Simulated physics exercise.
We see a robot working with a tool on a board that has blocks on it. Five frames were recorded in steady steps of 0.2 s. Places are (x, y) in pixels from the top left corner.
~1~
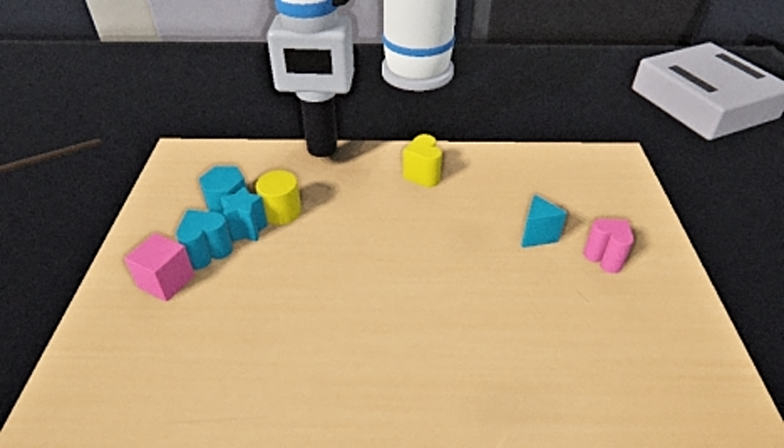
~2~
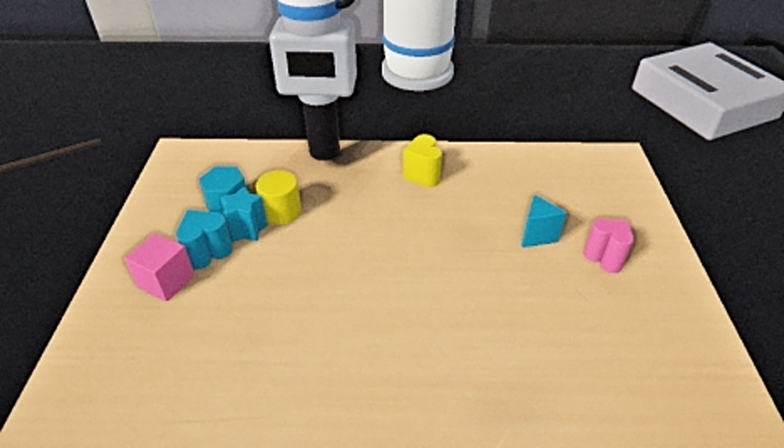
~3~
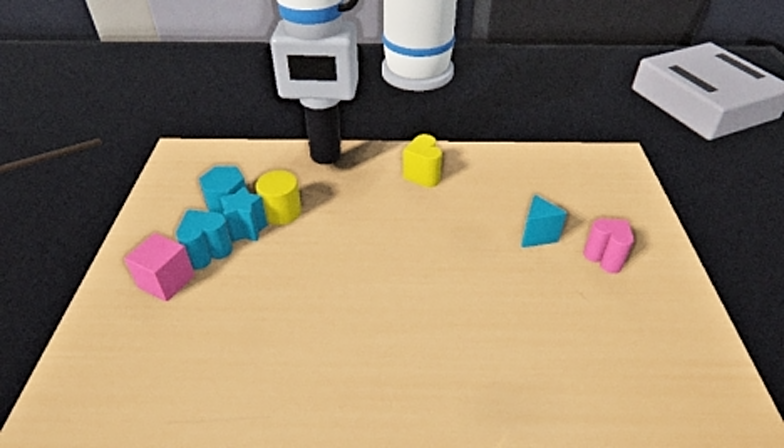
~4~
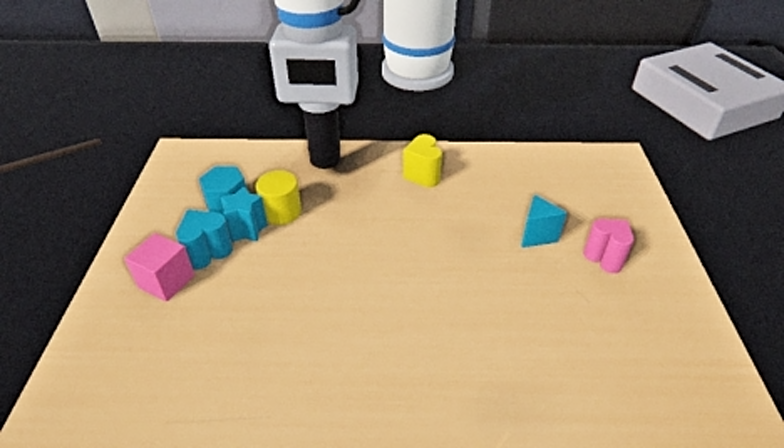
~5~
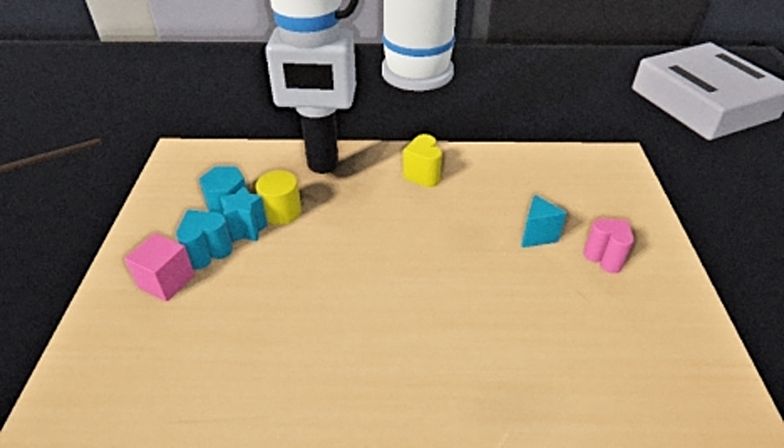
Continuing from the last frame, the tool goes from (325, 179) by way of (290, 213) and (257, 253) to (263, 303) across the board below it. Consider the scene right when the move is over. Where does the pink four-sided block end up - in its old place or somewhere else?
At the end, its place is different.
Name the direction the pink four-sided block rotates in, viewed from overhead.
The turn is anti-clockwise.
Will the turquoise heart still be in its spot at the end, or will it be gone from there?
It is shoved along.
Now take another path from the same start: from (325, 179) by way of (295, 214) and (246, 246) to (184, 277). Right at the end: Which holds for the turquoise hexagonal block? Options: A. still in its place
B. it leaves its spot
The one that fits is A, still in its place.
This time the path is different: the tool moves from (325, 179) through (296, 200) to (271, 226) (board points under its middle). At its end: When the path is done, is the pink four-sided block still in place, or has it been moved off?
Once the tool is done, the pink four-sided block is in a new spot.
On the path given first. One third of the way, tool at (288, 199); pink four-sided block at (143, 258); turquoise heart at (184, 231); turquoise star block at (216, 211), turned 30° clockwise; yellow disc at (252, 200).
Two thirds of the way, tool at (253, 240); pink four-sided block at (107, 274), turned 20° anticlockwise; turquoise heart at (129, 243), turned 35° clockwise; turquoise star block at (170, 234), turned 60° clockwise; yellow disc at (208, 237).
At the end, tool at (259, 290); pink four-sided block at (107, 274), turned 20° anticlockwise; turquoise heart at (125, 243), turned 35° clockwise; turquoise star block at (168, 236), turned 70° clockwise; yellow disc at (202, 248).
